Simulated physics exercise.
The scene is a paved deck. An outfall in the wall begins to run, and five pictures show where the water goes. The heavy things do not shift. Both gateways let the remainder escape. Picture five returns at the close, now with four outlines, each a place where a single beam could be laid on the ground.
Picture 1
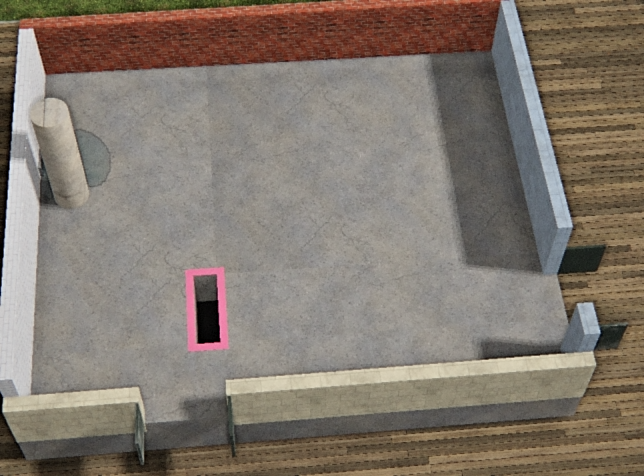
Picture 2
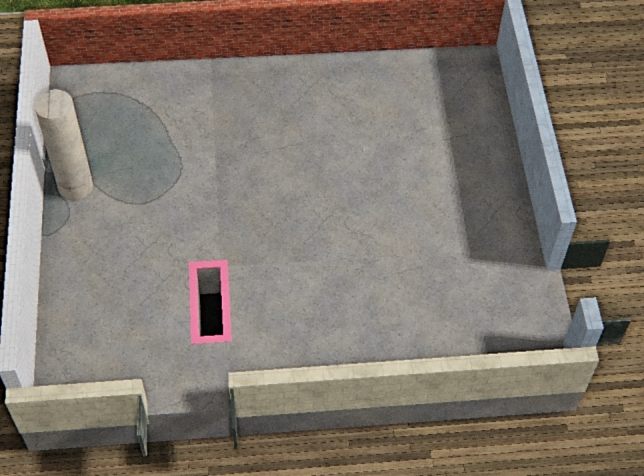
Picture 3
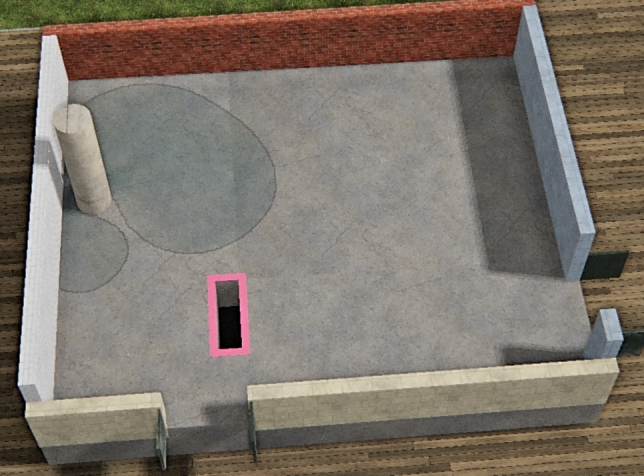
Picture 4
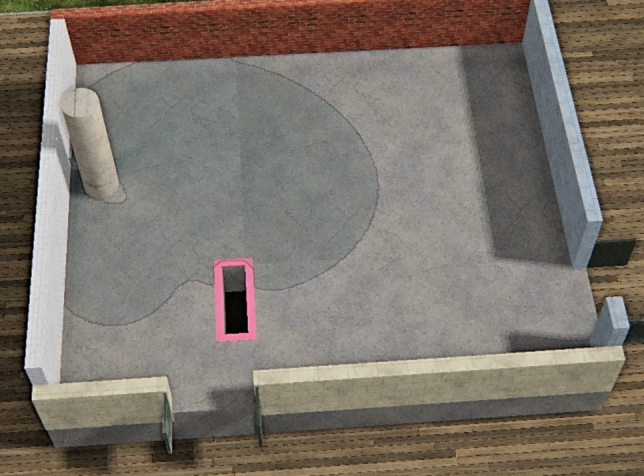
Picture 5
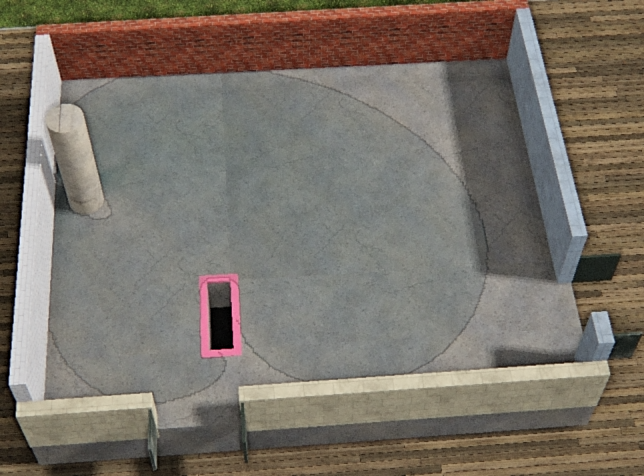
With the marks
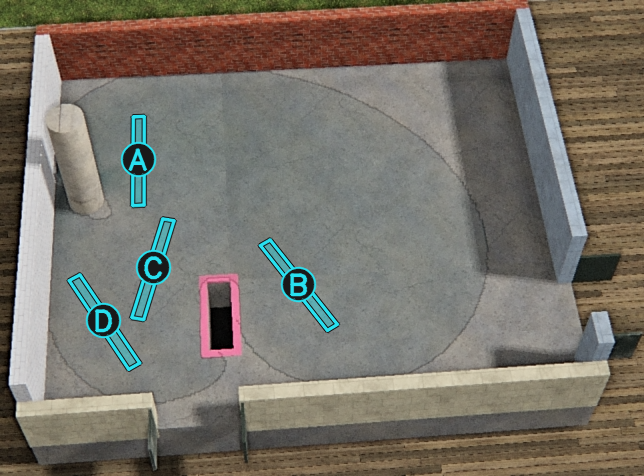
Water spreads from beside the pillar across the walled grey floor and reaches the pink-edged opening.
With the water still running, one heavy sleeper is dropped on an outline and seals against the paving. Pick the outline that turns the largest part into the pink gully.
Position A.
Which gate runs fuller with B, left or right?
The right one.
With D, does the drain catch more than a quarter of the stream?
No, it does not.
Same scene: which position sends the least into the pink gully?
Here it is position C.
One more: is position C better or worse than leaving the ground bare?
It is worse.
On the marked copy, A from (138, 205) to (138, 116); B from (265, 242) to (332, 327); C from (137, 318) to (168, 219); D from (74, 277) to (134, 366).
If A is chosen, about 18 % of the stream runs into the pink gully, about 79 % out by the gates.
If B is chosen, about 11 % of the stream runs into the pink gully, about 86 % out by the gates.
If C is chosen, about 3 % of the stream runs into the pink gully, about 93 % out by the gates.
If D is chosen, about 11 % of the stream runs into the pink gully, about 86 % out by the gates.
